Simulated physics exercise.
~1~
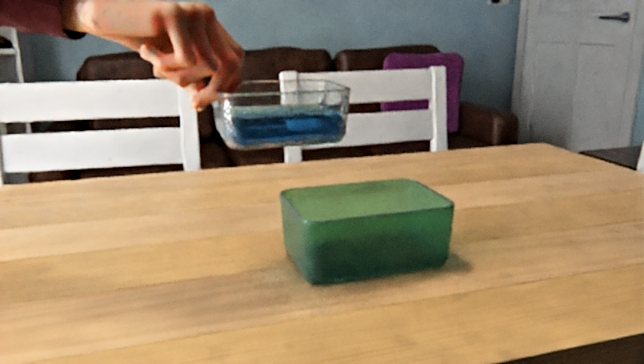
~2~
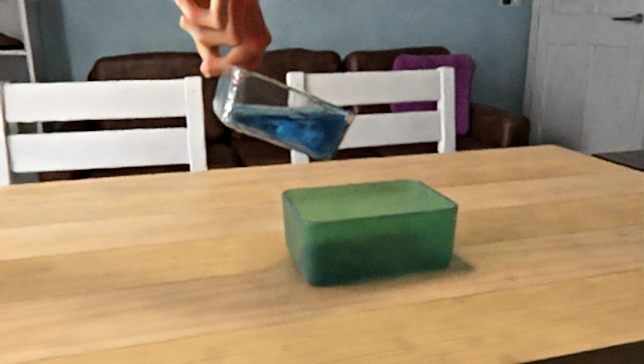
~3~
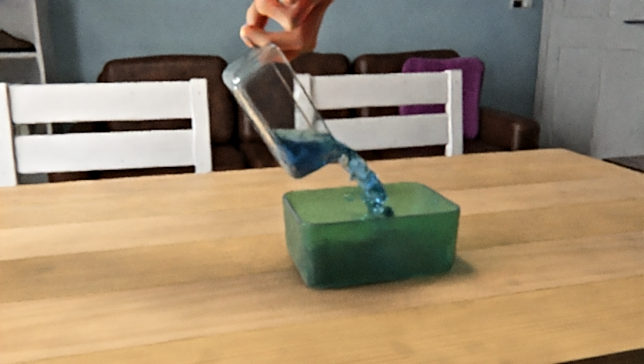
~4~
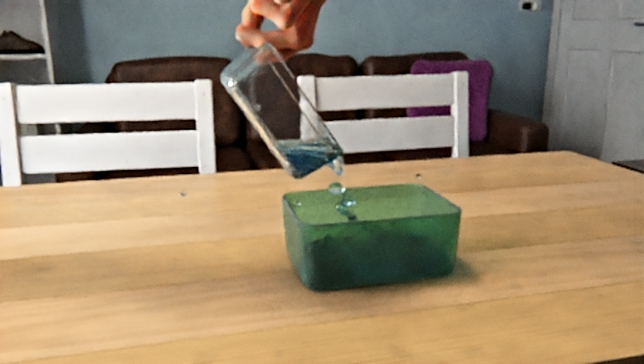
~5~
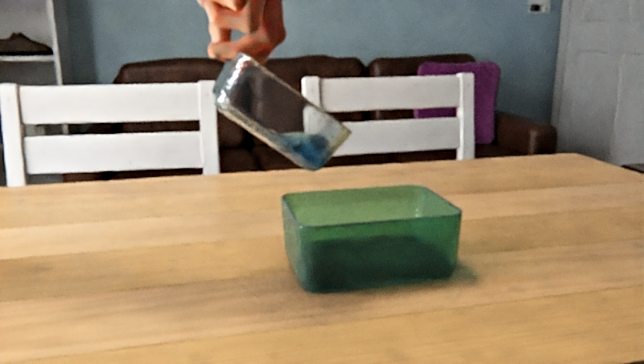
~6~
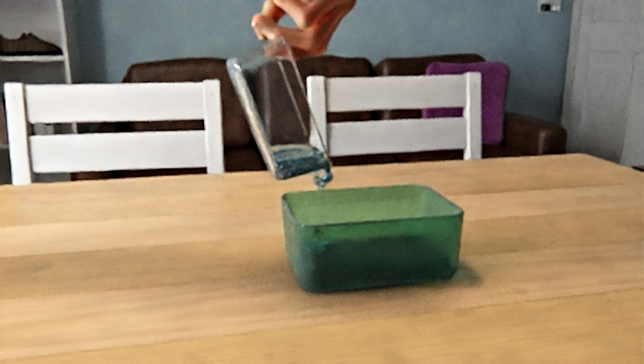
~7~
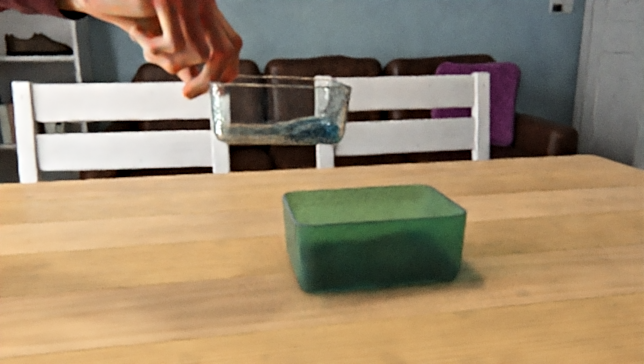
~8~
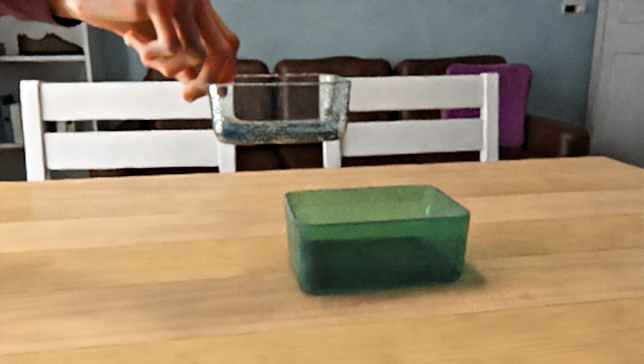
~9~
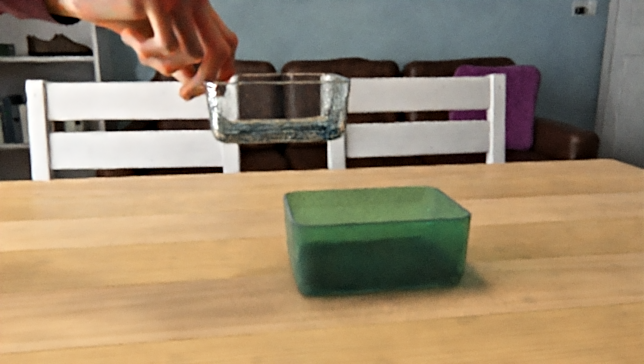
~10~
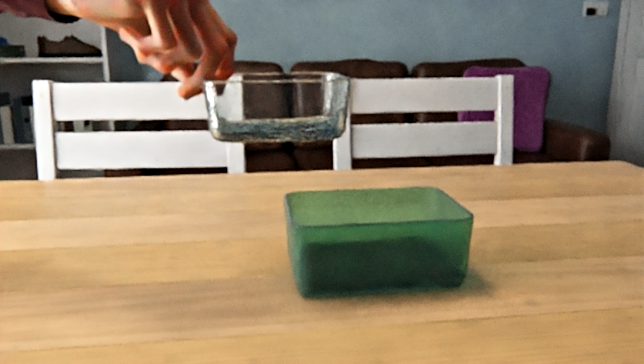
The clip opens on a hand holding a clear oblong tub of blue water level above an open green box on a wooden table, with white chairs and a brown sofa behind. The hand tips the tub steeply to the right, and the water streams from its lower end into the box, thinning to a trickle. The tub eases partly back, then tilts forward again, releasing a little more. Finally it swings back to level and is held there, nearly empty, while the green box sits below with dark liquid inside.
